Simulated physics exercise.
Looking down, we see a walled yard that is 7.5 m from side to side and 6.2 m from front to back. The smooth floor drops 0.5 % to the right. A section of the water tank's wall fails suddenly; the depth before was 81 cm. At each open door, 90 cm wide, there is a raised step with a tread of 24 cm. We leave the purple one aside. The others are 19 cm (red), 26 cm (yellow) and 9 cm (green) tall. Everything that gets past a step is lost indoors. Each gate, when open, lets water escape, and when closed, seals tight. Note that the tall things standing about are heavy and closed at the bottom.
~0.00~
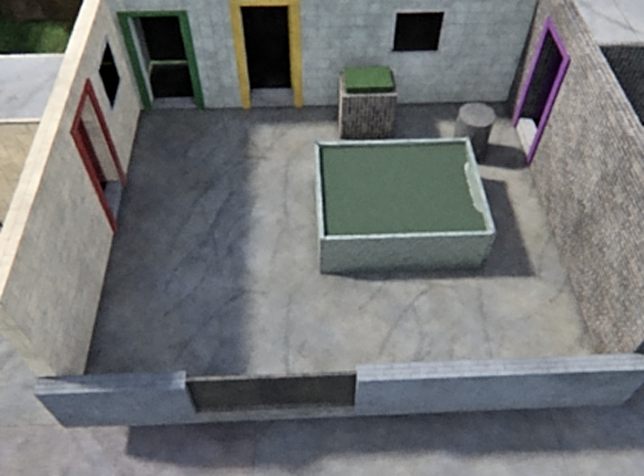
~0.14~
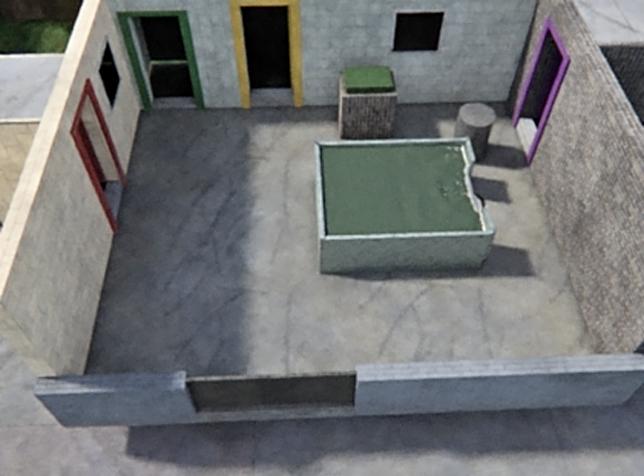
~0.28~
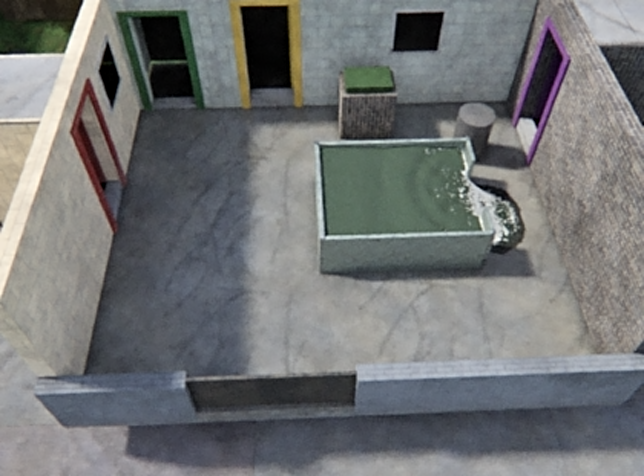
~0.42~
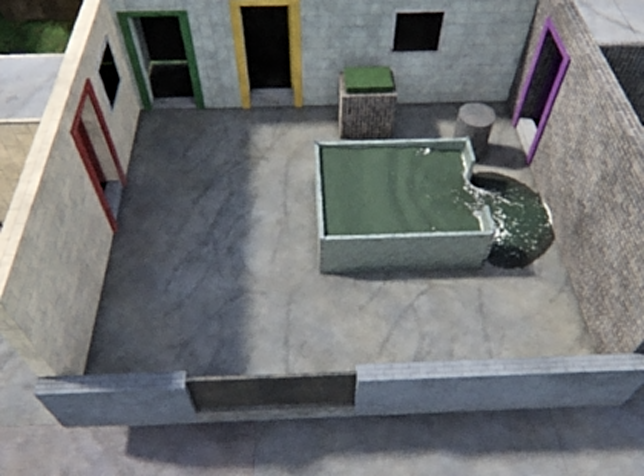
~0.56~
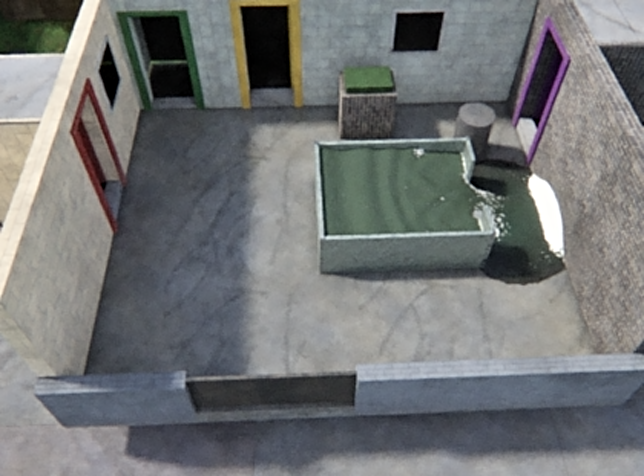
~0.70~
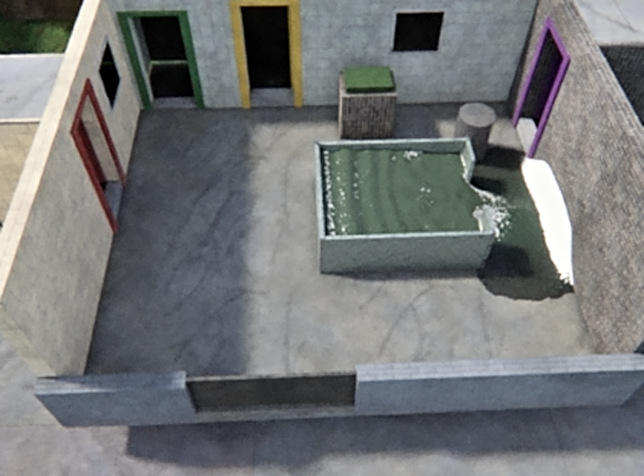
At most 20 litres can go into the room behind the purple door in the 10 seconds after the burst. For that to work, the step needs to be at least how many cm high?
At least about 16 cm high.
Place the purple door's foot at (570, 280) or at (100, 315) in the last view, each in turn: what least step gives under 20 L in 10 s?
Minimums: About 22 cm and 9.5 cm.
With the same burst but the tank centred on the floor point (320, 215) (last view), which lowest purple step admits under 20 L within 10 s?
New minimum height: Approx. 21 cm.
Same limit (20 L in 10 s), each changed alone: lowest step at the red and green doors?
Roughly 8.5 cm for the red door and roughly 7.5 cm for the green door.
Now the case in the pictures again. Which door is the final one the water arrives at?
Door: Red.
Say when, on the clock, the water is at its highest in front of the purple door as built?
The depth peaks at about 2.0 seconds.
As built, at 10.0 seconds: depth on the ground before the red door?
Lab note: Depth approx. 10.5 cm.
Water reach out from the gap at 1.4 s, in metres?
Roughly 3.4 metres.
After 1.4 s water covers 15 % of the floor, deepest (56 cm) near (543, 217); 18 cm at the purple door, 0 litres in over its 26 cm step.
After 3.0 s water covers 35 % of the floor, deepest (39 cm) near (485, 103); 15 cm at the purple door, 0 litres in over its 26 cm step.
After 10.0 s water covers 100 % of the floor, deepest (16 cm) near (596, 369); 12 cm at the purple door, 0 litres in over its 26 cm step.
At the purple door as built, the water arrived by 0.9 s and peaked near 18 cm at 2.0 s.
Run again over the same 10 s with other heights there, 45 litres in over 12.5 cm, 6 litres over 20 cm. The limit of 20 litres is kept from about 16 cm up.
